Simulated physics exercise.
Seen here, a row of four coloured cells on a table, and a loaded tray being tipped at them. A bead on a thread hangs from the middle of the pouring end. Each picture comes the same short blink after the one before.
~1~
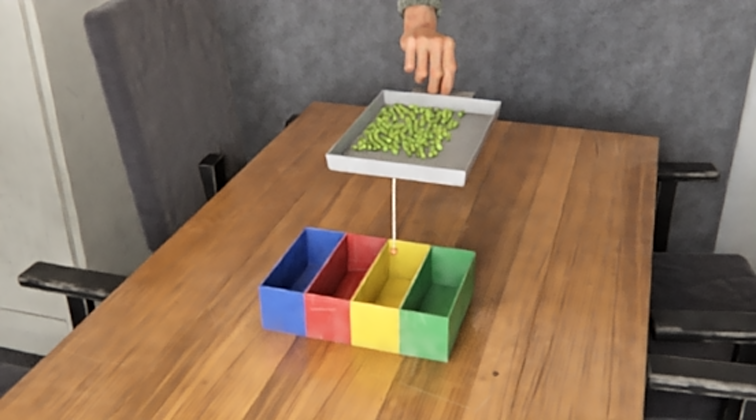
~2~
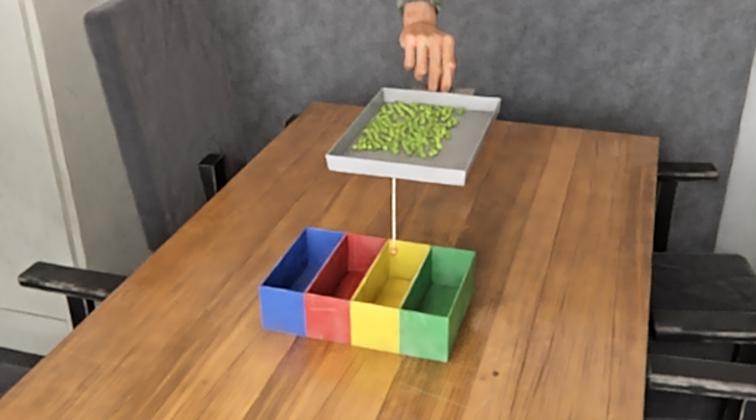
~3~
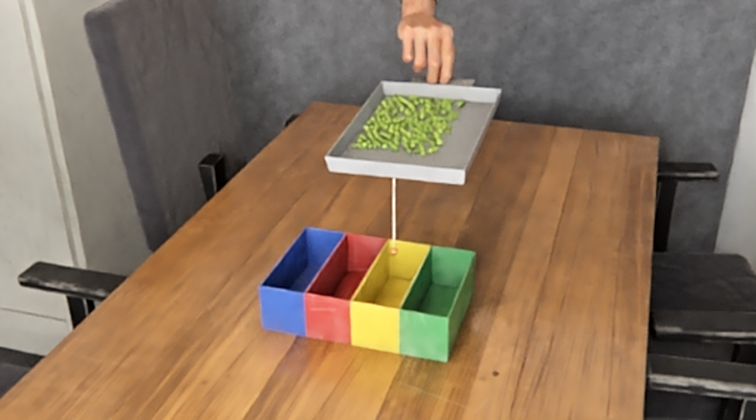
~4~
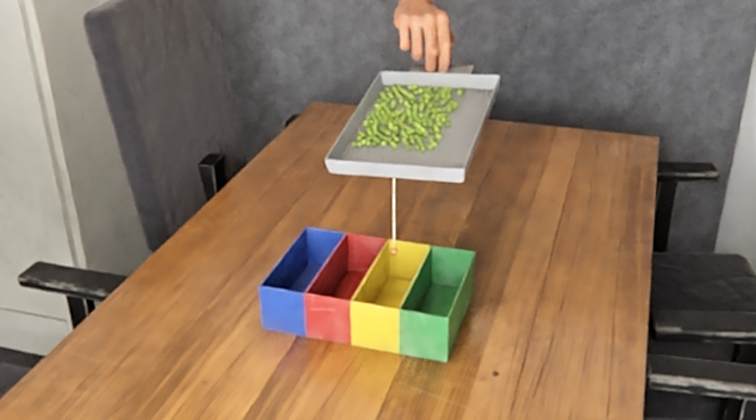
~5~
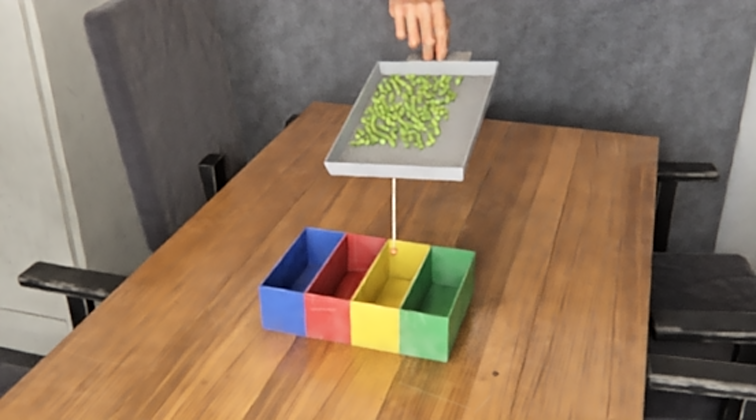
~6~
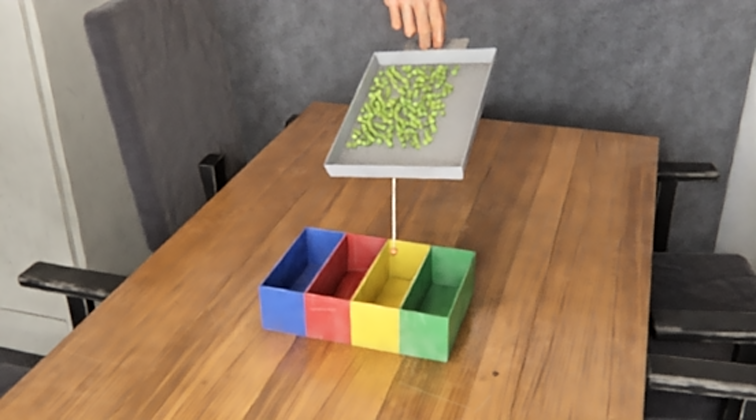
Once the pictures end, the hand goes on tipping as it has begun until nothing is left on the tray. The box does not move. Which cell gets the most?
Fullest: The red cell.
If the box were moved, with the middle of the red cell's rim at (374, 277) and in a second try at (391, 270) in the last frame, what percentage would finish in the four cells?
The first gives 90 %, the second 70 %.
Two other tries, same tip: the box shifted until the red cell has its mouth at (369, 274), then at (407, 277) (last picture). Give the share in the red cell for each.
In turn 10 and 0 in a hundred.
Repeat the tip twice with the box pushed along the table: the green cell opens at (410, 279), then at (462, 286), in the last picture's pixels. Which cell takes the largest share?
At the first place red, at the second the blue cell.
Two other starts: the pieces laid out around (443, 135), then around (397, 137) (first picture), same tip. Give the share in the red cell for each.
In turn 60 and 50 in a hundred.
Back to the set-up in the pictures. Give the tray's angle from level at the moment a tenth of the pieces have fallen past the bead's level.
At some 75 degrees.
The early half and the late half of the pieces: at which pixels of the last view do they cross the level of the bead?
First near (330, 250), later near (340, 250).
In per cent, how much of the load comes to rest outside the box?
It comes to 0 per cent or so.
Shortly afterwards, tray tipped steeply; all but a few on the tray; only a few in the blue cell; a little falling or outside the box.
Next, tray tipped right over; near two thirds on the tray; a little in the blue cell; a little in the red cell; only a few in the yellow cell; a little falling or outside the box.
Some moments later, tray tipped past a quarter turn; near half in the red cell; near a third in the blue cell; only a few in the yellow cell; only a few falling or outside the box.
In the end, tray tipped past a quarter turn; near half in the red cell; near a third in the blue cell; only a few in the yellow cell; none at all in the green cell; only a few outside the box.
